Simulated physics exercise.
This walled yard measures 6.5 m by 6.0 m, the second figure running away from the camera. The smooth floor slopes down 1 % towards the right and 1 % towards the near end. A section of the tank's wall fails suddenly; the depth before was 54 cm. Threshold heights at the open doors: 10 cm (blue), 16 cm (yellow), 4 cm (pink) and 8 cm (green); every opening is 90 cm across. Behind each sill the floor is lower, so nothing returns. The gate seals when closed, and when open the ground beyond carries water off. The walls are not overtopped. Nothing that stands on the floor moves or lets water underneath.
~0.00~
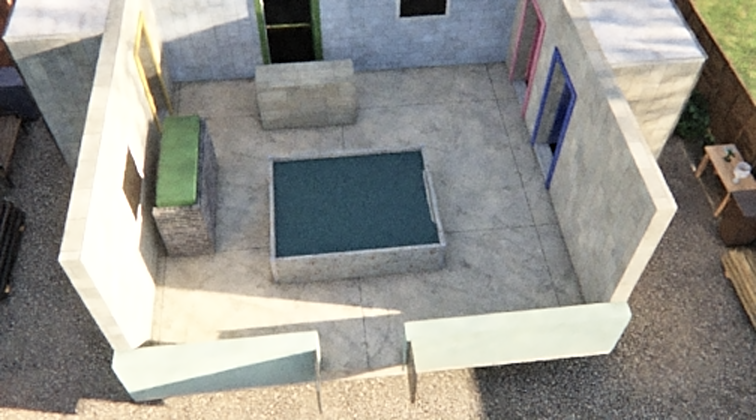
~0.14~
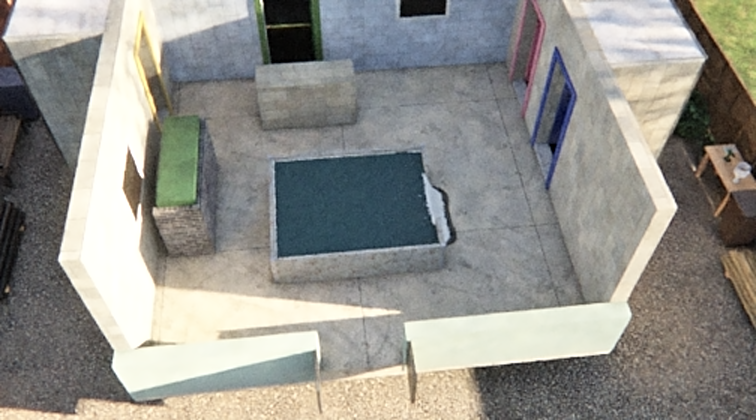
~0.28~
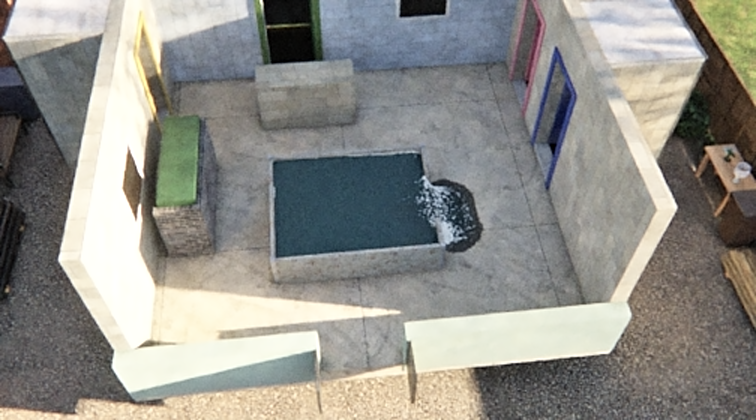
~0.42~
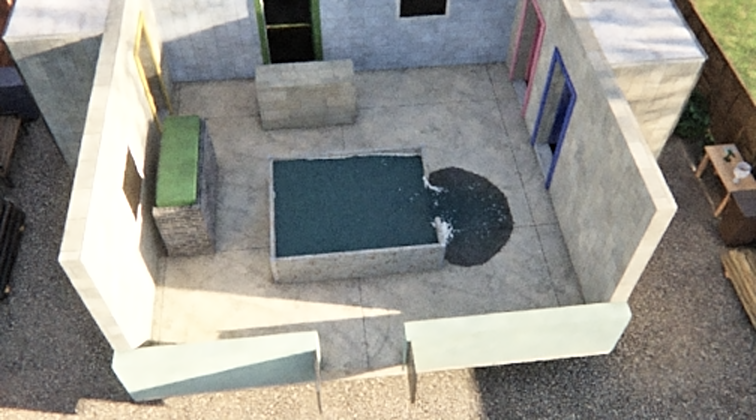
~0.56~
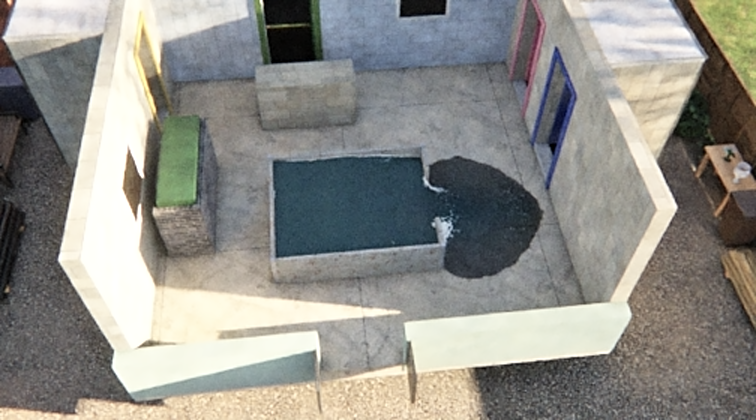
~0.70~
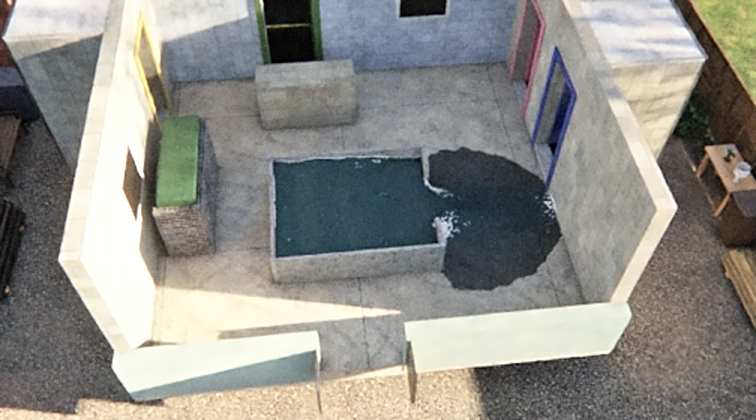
Walled yard with a raised tank of dark water, its right side breaking open and water spreading rightward across the pale floor.
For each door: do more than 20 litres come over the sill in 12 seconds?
The water let in: At the blue door it exceeds the limit; at the yellow door it stays under the limit; at the pink door it exceeds the limit; at the green door it does not reach the limit.
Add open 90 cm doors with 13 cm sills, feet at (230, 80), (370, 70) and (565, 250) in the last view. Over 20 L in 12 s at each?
In that order: Not over, not over, past it.
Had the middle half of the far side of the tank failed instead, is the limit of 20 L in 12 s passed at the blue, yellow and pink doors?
Against that limit: Blue under, yellow below, pink over.
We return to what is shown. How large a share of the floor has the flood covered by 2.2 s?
About 25 per cent.
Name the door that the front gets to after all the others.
It is the yellow one.
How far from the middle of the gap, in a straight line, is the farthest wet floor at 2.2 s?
Roughly 4.0 m.
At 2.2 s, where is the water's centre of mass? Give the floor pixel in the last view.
At about (416, 221).
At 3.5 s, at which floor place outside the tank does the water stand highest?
Around (591, 330).
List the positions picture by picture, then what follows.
The first picture shows still water, 54 cm deep, in the tank at (353, 202).
In the second picture, water pours out at (429, 209) and has run 0.6 m, to a hidden place; typically 7 cm deep outside, 54 cm at the tank's back.
In the third picture, water pours out at (429, 210) and has run 0.8 m, to (466, 194); typically 9 cm deep outside, 54 cm at the tank's back.
In the fourth picture, water pours out at (429, 210) and has run 1.3 m, to (508, 219); typically 7 cm deep outside, 54 cm at the tank's back.
In the fifth picture, water pours out at (429, 210) and has run 1.8 m, to (531, 200); typically 5 cm deep outside, 54 cm at the tank's back.
In the sixth picture, water pours out at (429, 210) and has run 2.2 m, to (559, 232); typically 5 cm deep outside, 53 cm at the tank's back.
After 1.4 s water covers 20 % of the floor and is deepest (36 cm) near (435, 216); blue door 23 cm at the sill, 14 L in, yellow door not reached, pink door not reached, green door not reached.
After 2.2 s water covers 25 % of the floor and is deepest (37 cm) near (591, 330); blue door 24 cm at the sill, 68 L in, yellow door not reached, pink door 7 cm at the sill, 0 L in, green door not reached.
After 3.5 s water covers 40 % of the floor and is deepest (30 cm) near (591, 330); blue door 20 cm at the sill, 147 L in, yellow door not reached, pink door 7 cm at the sill, 5 L in, green door not reached.
After 7.0 s water covers 80 % of the floor and is deepest (19 cm) near (591, 330); blue door 13 cm at the sill, 207 L in, yellow door not reached, pink door 7 cm at the sill, 24 L in, green door 3 cm at the sill, 0 L in.
After 12.0 s water covers 100 % of the floor and is deepest (12 cm) near (580, 331); blue door 8 cm at the sill, 213 L in, yellow door 6 cm at the sill, 0 L in, pink door 7 cm at the sill, 62 L in, green door 4 cm at the sill, 0 L in.
